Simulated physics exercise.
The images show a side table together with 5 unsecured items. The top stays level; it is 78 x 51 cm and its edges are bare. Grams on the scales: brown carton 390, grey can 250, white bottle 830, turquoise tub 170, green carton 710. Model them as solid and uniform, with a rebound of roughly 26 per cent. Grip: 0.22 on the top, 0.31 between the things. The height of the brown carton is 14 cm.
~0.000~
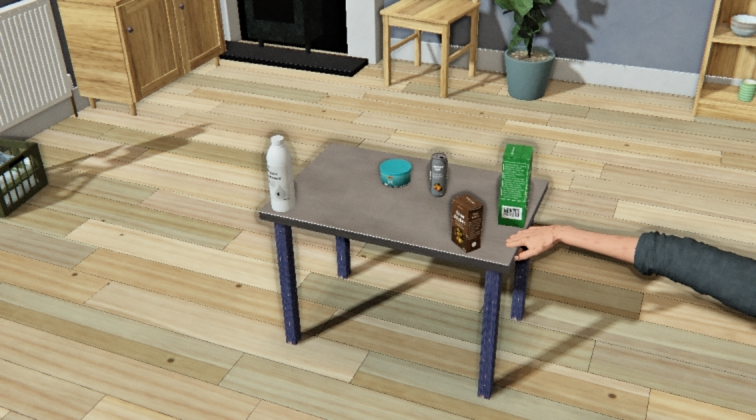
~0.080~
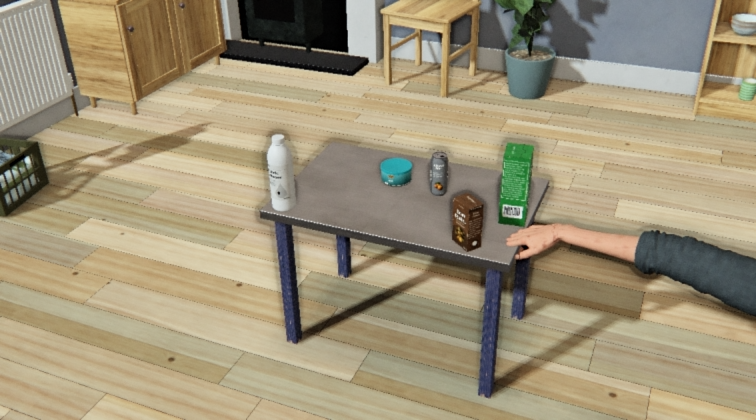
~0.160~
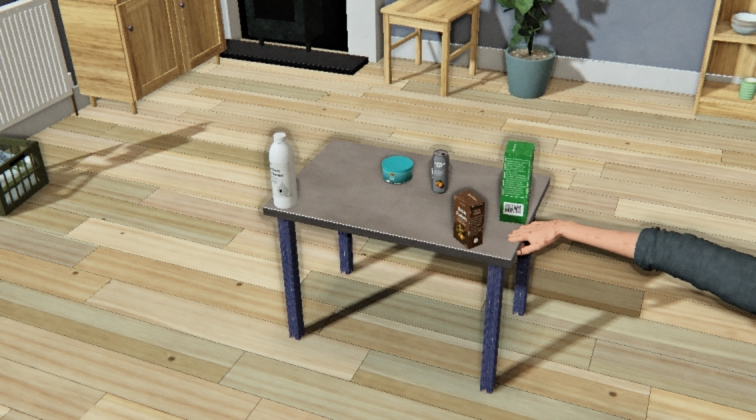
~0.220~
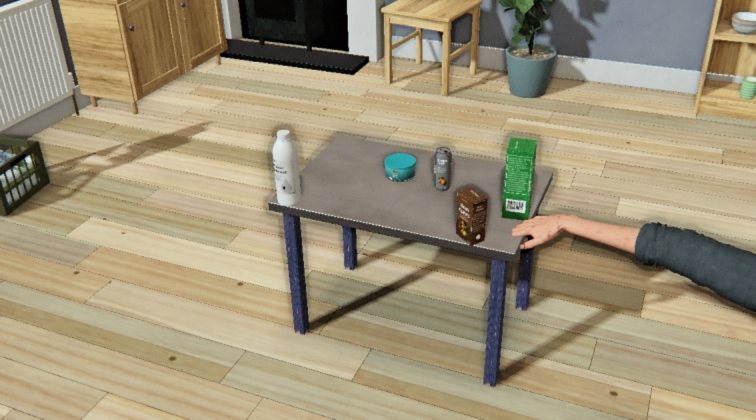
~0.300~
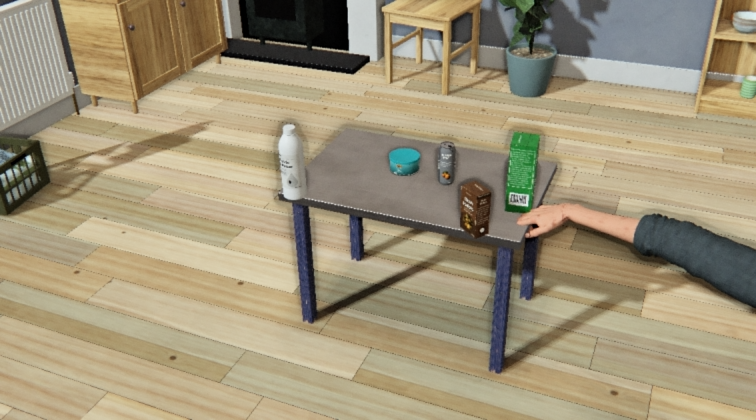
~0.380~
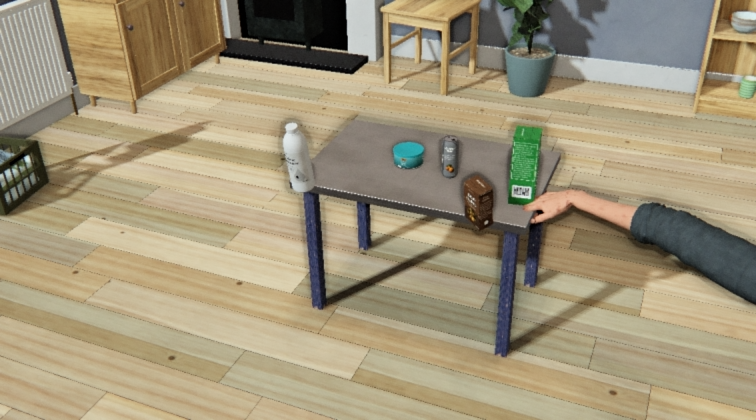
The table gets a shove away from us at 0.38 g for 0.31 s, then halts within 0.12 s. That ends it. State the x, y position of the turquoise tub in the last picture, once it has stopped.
(424, 137).
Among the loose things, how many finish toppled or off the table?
All told, 2.
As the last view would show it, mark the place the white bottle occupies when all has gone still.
Look near (301, 325) and you'll find it.
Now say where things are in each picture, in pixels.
Turquoise tub (396, 173); brown carton (467, 224), in the first frame.
White bottle (281, 172); green carton (516, 185), in the second frame.
Table shifted 2 cm; brown carton (469, 220); grey can (440, 172), in the third frame.
Table shifted 5 cm; white bottle (287, 167) shifted 2 cm; green carton (519, 180) shifted 2 cm, in the fourth frame.
Table shifted 11 cm; white bottle (292, 162) shifted 5 cm; brown carton (475, 210) shifted 4 cm, in the fifth frame.
Table shifted 19 cm; turquoise tub (409, 156) shifted 8 cm; white bottle (298, 157) off the table, in the sixth frame.
Around 0.58 s, table shifted 25 cm; turquoise tub shifted 2 cm near (421, 141); green carton shifted 2 cm; grey can shifted 2 cm.
Around 0.68 s, table shifted 25 cm.
Around 0.88 s, turquoise tub resting near (424, 137).
Finally (1.2 s), off the table, brown carton and white bottle; the other 3 still in place (within 5 cm). Final places as that camera would see them, turquoise tub near (424, 137).
